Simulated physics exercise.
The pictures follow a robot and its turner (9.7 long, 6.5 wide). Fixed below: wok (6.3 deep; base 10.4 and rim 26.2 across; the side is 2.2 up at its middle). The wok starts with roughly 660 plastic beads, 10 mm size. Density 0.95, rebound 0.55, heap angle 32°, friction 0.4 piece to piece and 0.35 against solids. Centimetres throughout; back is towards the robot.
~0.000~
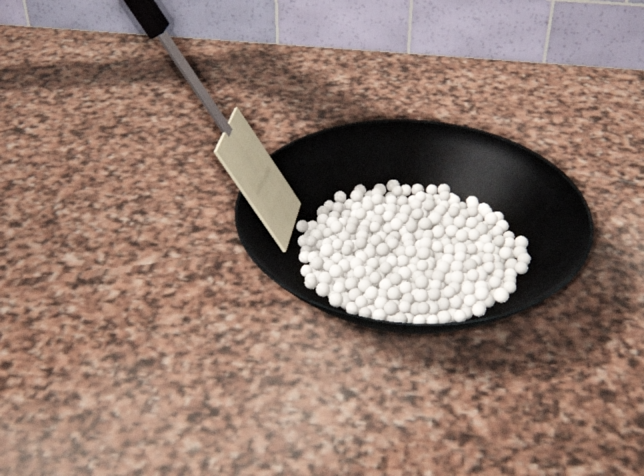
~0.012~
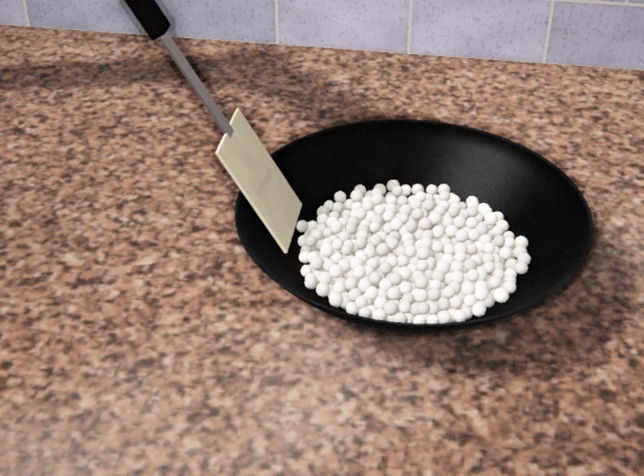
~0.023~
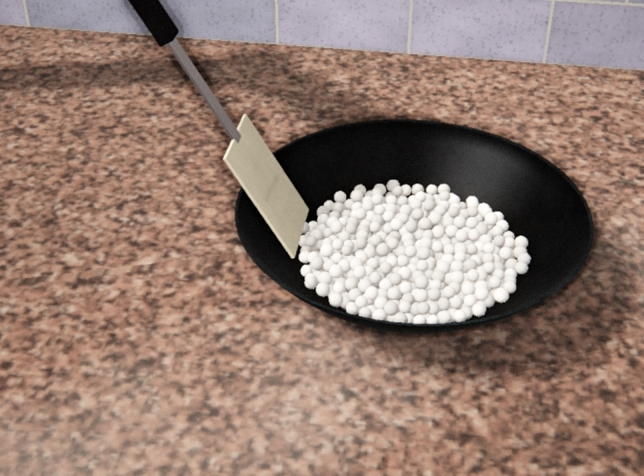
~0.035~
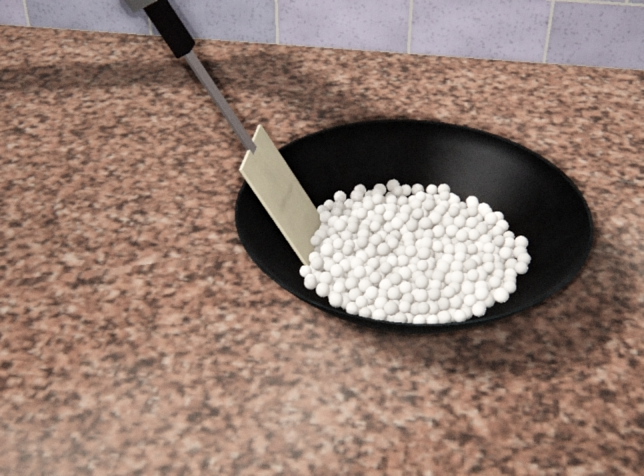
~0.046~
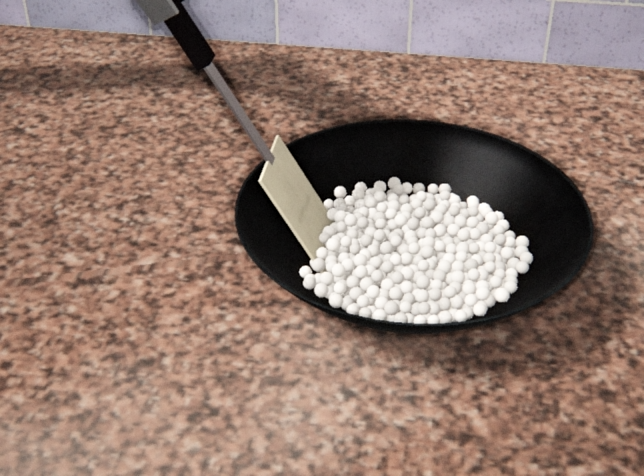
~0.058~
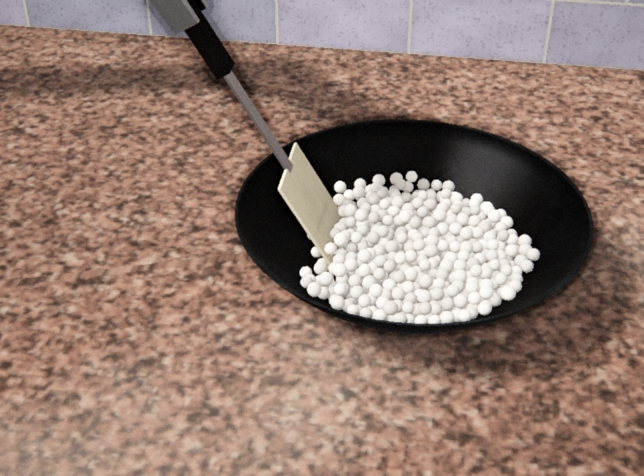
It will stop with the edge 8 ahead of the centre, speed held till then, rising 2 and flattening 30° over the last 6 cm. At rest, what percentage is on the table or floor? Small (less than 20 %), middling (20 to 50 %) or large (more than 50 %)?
Answer: Middling; 20 to 50 % of the plastic beads finish on the table or floor.
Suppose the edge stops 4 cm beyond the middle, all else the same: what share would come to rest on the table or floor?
In that case some 0 per cent.
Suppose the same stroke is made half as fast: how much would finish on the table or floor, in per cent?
Then about 5 per cent.
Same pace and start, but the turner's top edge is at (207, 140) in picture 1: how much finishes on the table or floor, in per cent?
About 30 per cent.
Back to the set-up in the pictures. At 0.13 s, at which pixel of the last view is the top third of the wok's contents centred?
Near (479, 234).
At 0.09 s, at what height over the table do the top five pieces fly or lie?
About 6 cm.
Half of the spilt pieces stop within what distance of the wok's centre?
Some 30 cm.
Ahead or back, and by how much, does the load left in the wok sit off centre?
Roughly 2.5 cm ahead.
After 0.09 s, sloping 60°, highest piece 8 above the table; 658 in the wok.
After 0.13 s, sloping 52°, highest piece 15 above the table; 655 in the wok, 3 on the blade or in flight.
After 0.34 s, sloping 30°, highest piece 35 above the table; 443 in the wok, 70 on the table or floor, 145 on the blade or in flight.
After 1.39 s, sloping 30°, highest piece 5 above the table; 443 in the wok, 215 on the table or floor.
At rest, 443 in the wok, 215 on the table or floor. That is 33 % on the table or floor.
